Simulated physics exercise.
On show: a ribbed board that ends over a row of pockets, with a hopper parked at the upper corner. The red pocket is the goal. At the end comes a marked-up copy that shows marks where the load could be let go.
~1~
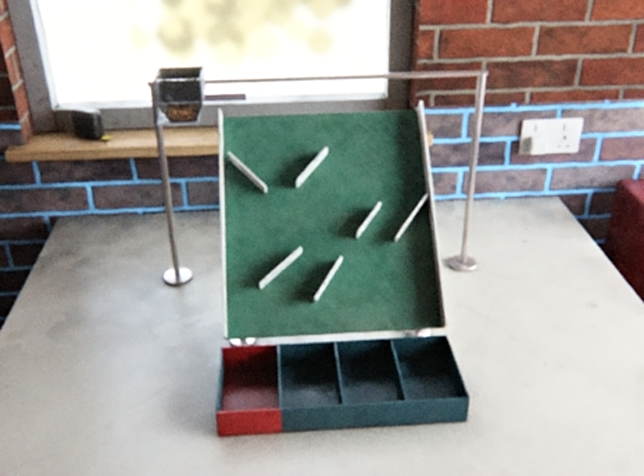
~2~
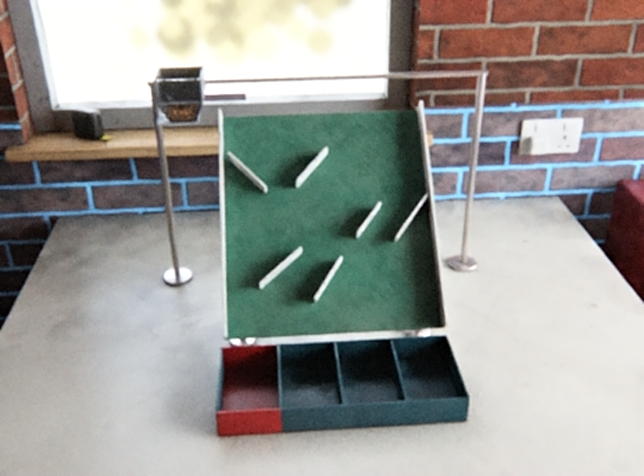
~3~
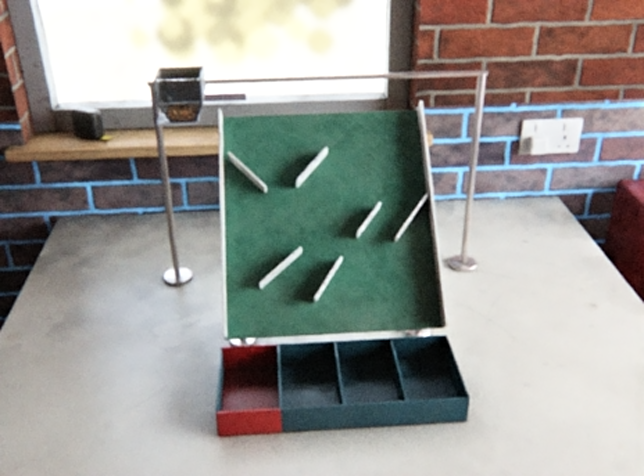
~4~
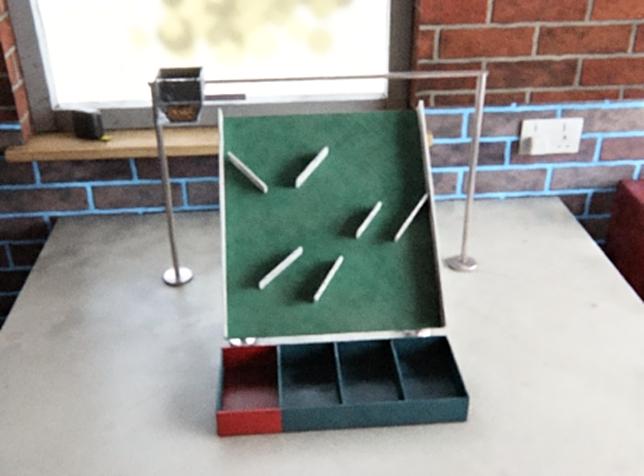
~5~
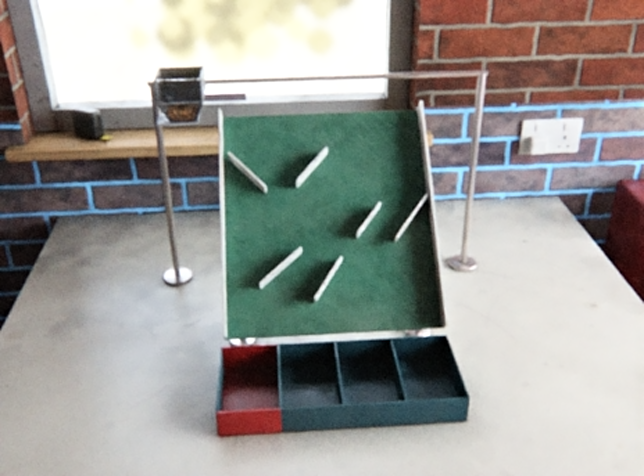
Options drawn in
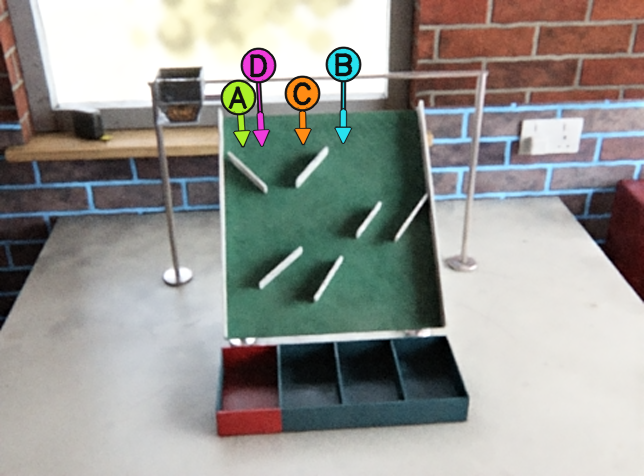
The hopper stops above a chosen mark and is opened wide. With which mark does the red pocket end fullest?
C.
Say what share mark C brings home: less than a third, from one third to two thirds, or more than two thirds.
Mark C gives more than two thirds.
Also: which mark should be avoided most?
That would be B.
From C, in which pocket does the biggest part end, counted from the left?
The first from the left.
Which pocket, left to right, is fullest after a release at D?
The first from the left.
On the marked copy, mark A meets the board at (242, 140); mark B meets the board at (343, 137); mark C meets the board at (303, 138); mark D meets the board at (261, 140).
With A, about half in the red pocket, about a third in other pockets, a small part held on the board.
With B, a small part in the red pocket, most in other pockets.
With C, all in the red pocket.
With D, most in the red pocket, about a quarter in other pockets.
